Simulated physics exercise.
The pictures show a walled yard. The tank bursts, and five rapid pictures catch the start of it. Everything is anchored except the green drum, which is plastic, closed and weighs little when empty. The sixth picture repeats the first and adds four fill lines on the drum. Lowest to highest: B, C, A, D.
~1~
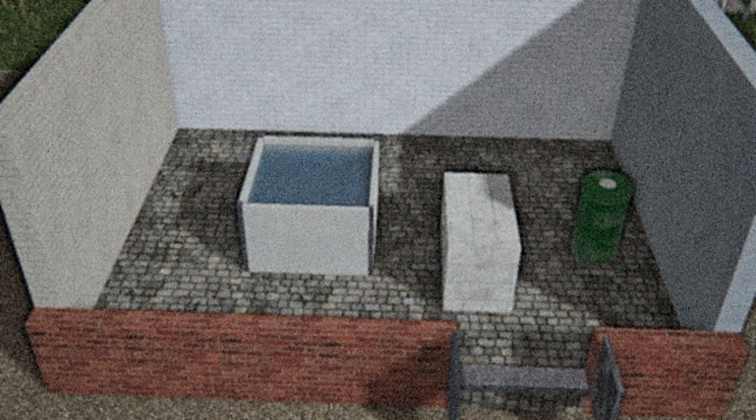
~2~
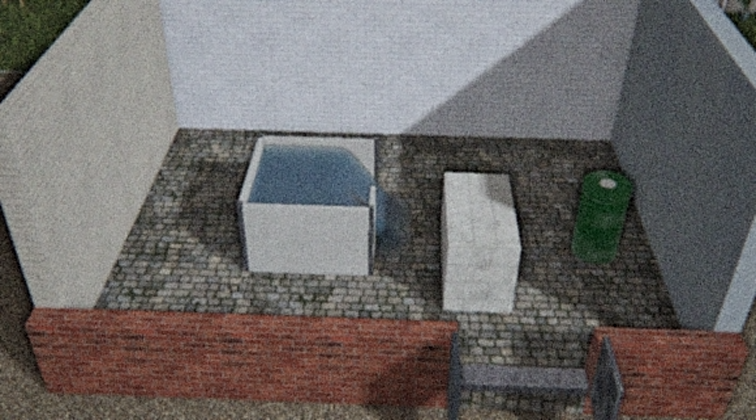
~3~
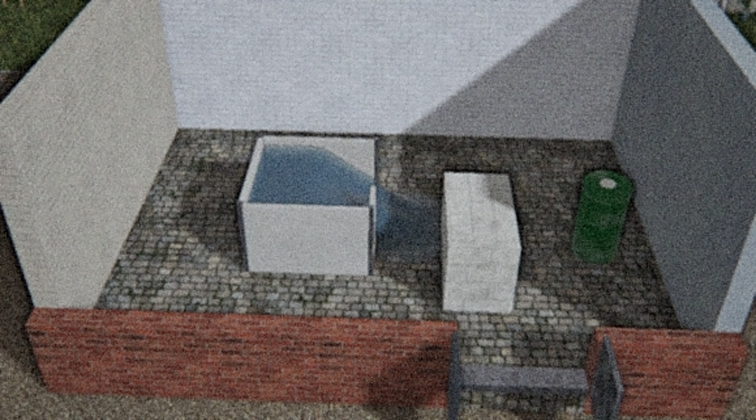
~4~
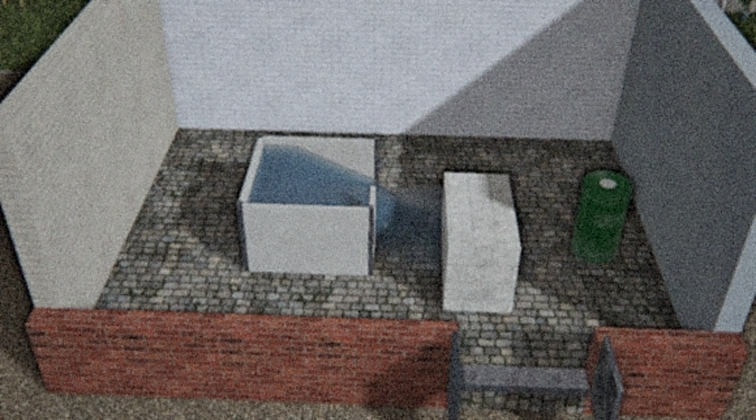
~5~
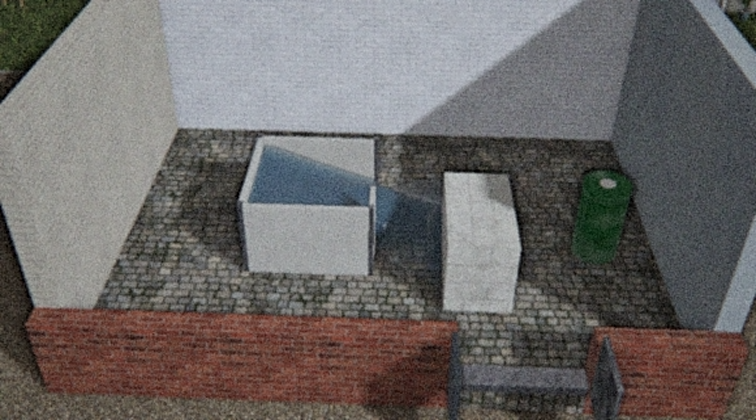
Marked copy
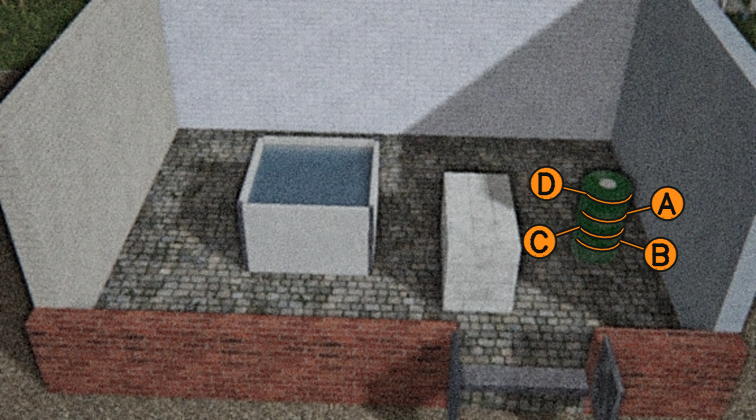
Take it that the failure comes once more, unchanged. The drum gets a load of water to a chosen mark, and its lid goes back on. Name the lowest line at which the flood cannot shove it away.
Line B just does it.
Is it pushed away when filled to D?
No.
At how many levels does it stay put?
All of the four.
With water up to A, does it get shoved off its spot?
No, that is safe.
In orange, A at (607, 221); B at (601, 249); C at (604, 237); D at (611, 203); from the bottom up B, C, A, D.
If A is chosen, it does not move.
If B is chosen, it does not move.
If C is chosen, it does not move.
If D is chosen, it does not move.
